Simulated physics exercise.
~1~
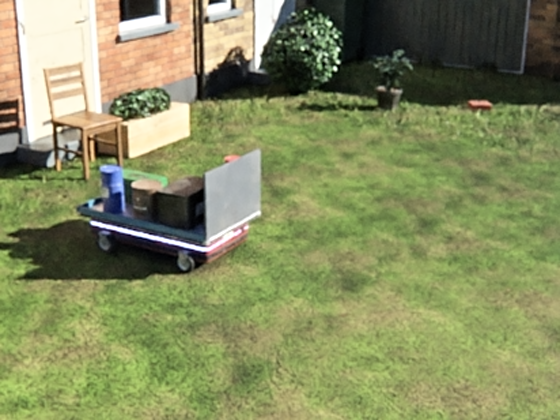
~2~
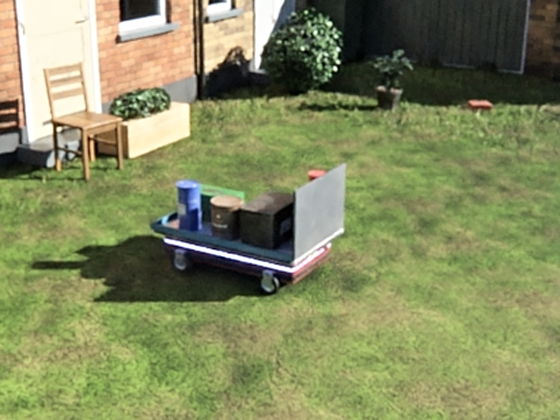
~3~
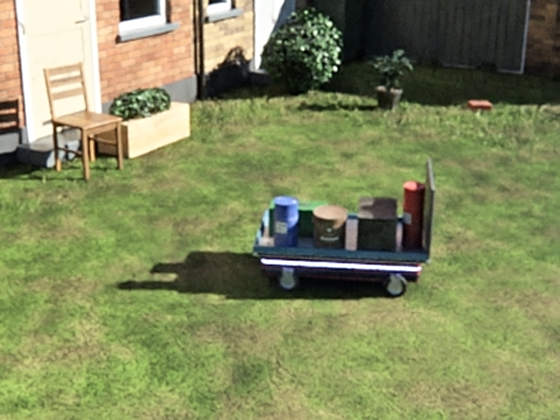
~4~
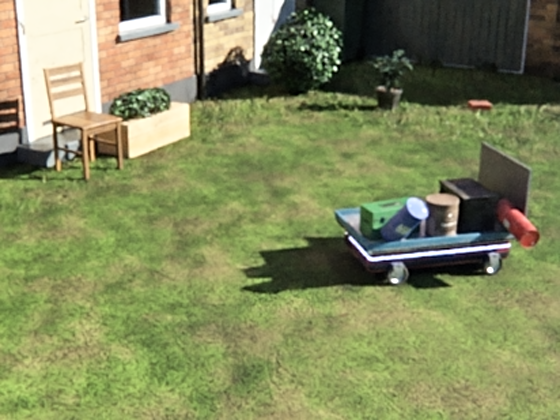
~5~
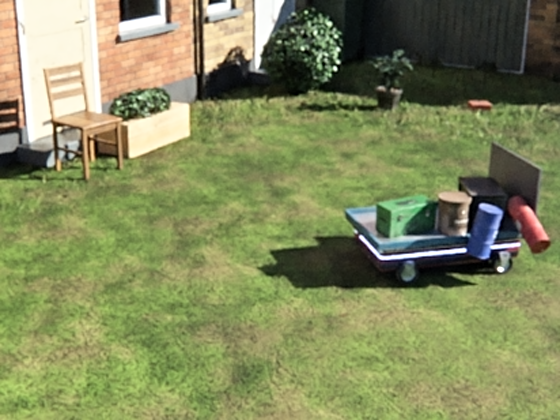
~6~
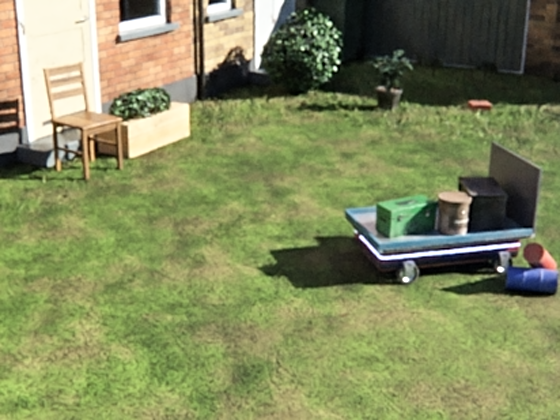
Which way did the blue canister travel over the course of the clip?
The blue canister moved to the right, first riding on the cart and then falling off onto the grass.
